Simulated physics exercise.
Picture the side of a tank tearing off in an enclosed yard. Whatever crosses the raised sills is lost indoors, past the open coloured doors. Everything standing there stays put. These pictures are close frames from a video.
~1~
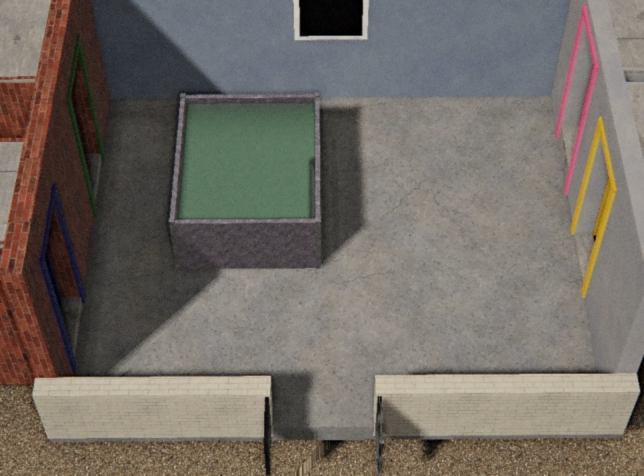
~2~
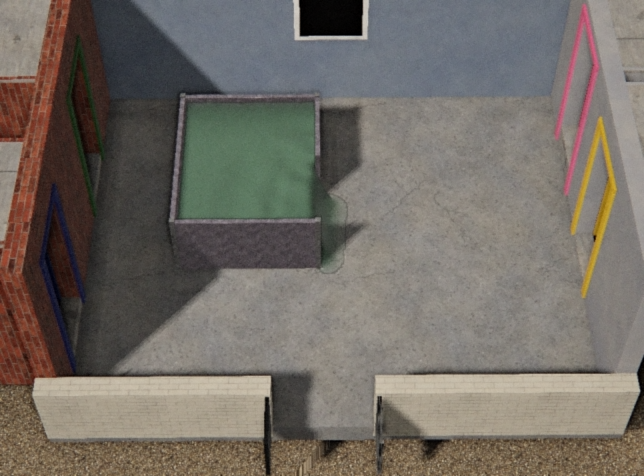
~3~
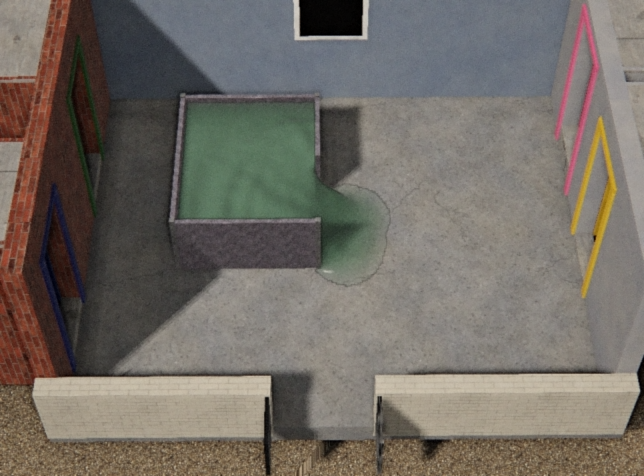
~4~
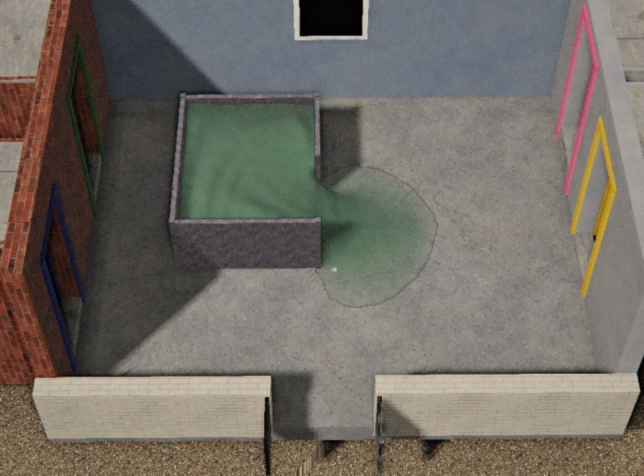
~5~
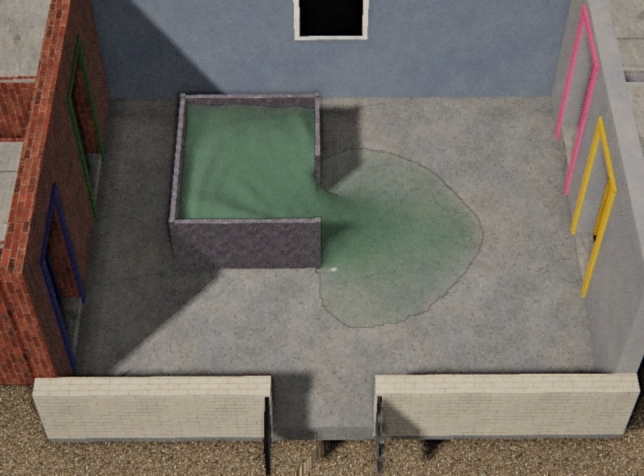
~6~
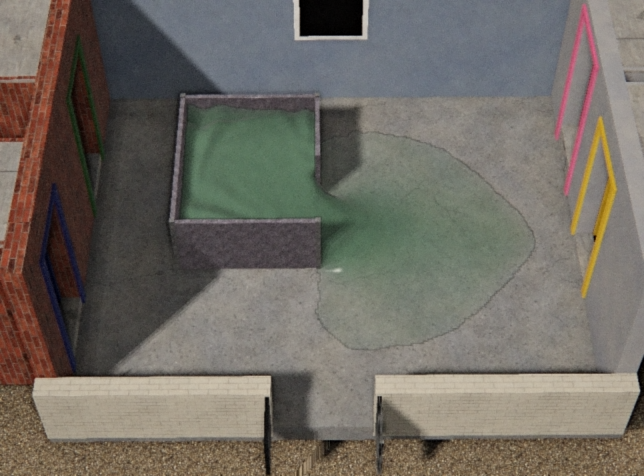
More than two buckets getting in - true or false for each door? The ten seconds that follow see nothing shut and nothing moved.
Blue door: False; pink door: False; green door: False; yellow door: True.
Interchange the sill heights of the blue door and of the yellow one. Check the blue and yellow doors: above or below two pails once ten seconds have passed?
Well, the blue one tops the limit and the yellow one tops the limit.
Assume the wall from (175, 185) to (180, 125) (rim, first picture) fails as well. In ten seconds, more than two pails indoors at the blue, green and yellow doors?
Here's how it turns out: The blue door fails to reach the limit, the green door surpasses the limit, and the yellow door surpasses the limit.
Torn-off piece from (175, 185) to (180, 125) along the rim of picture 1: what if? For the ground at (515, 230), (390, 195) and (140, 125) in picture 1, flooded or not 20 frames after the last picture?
As listed: Not flooded, free of water, awash.
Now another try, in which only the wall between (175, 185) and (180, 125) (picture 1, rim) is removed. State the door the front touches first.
I'd go with the door marked green.
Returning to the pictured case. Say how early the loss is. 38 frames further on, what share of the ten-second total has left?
My guess would be around 75 percent.
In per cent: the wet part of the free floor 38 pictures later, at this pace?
About 90 in a hundred.
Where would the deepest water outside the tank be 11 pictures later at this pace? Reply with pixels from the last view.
Point to roughly (596, 407).
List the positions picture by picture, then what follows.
Still water in the open tank at (248, 160), in the first frame.
Water pours out at (316, 216) and has run to (324, 270), in the second frame.
The front is at (381, 209), out from the gap at (316, 219), in the third frame.
Water pours out at (316, 220) and has run to (431, 226), in the fourth frame.
The front is at (477, 233), out from the gap at (316, 221), in the fifth frame.
Water pours out at (316, 220) and has run to (528, 243), in the sixth frame.
A moment on, water covers 45 % of the floor; the blue door not reached, the pink door wet at the sill, nothing in, the green door not reached, the yellow door over two buckets in.
Next, water covers 45 % of the floor; the blue door not reached, the pink door wet at the sill, nothing in, the green door not reached, the yellow door far over two buckets in.
Then, water covers 55 % of the floor; the blue door not reached, the pink door wet at the sill, nothing in, the green door not reached, the yellow door far over two buckets in.
Later, water covers 90 % of the floor; the blue door not reached, the pink door wet at the sill, nothing in, the green door wet at the sill, nothing in, the yellow door far over two buckets in.
In the end, water covers 100 % of the floor; the blue door wet at the sill, nothing in, the pink door wet at the sill, nothing in, the green door wet at the sill, nothing in, the yellow door far over two buckets in.
